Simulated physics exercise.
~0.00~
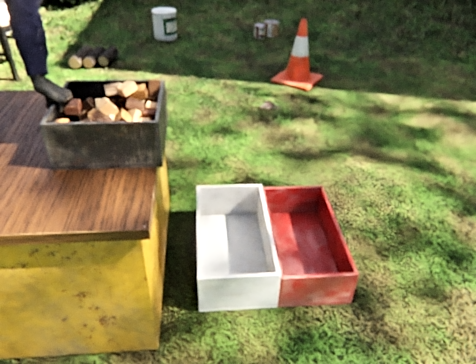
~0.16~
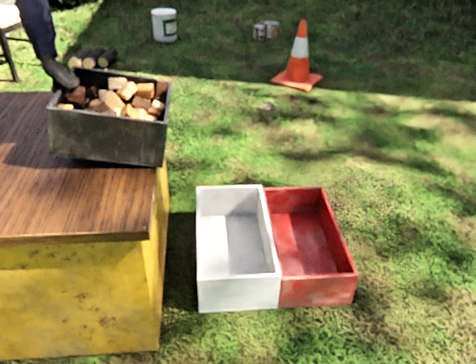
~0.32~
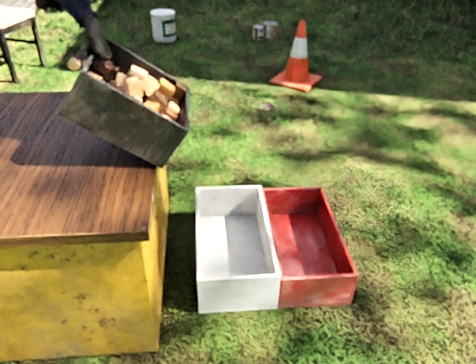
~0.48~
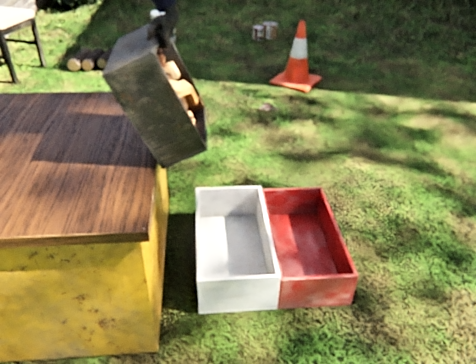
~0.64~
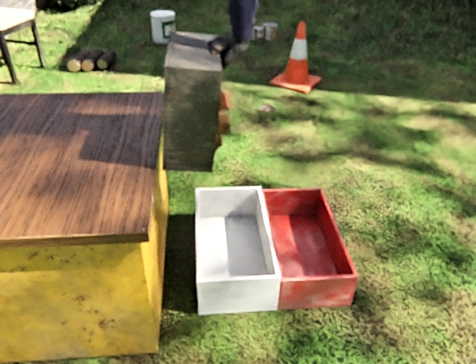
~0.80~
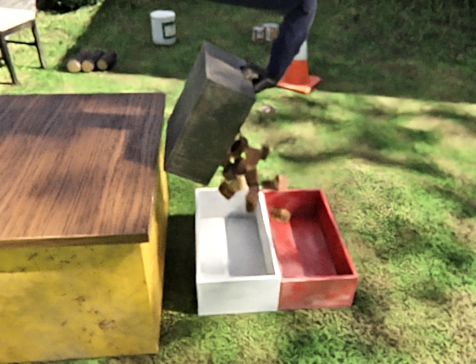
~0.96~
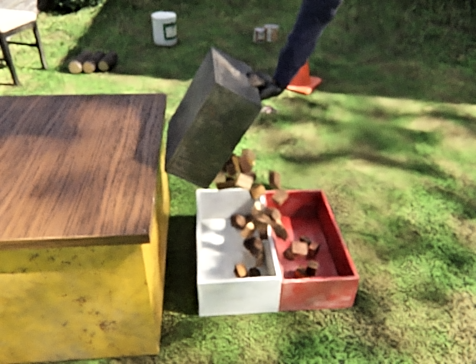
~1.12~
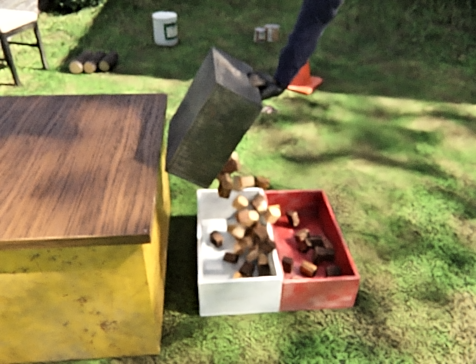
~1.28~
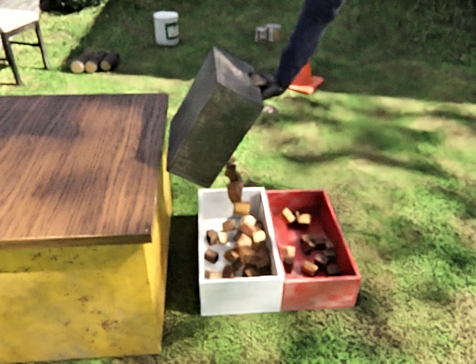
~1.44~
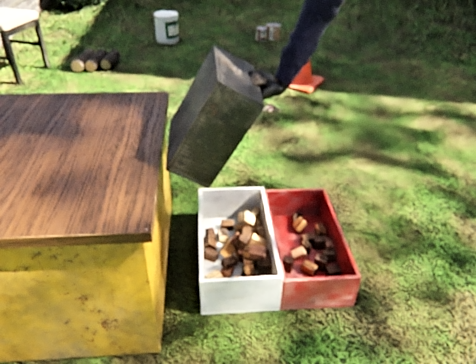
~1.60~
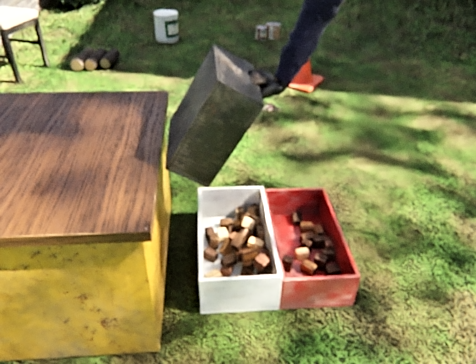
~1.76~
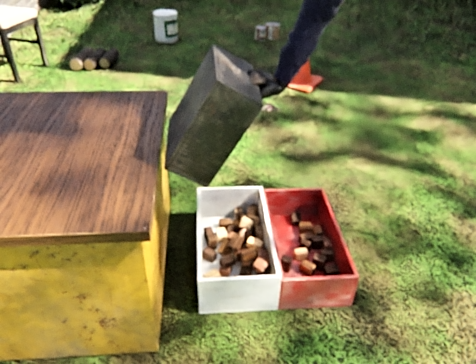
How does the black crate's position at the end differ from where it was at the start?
At the start the black crate sits upright on the right part of the bench top, but at the end it is held farther to the right, past the bench's edge and tipped over above the white tote.
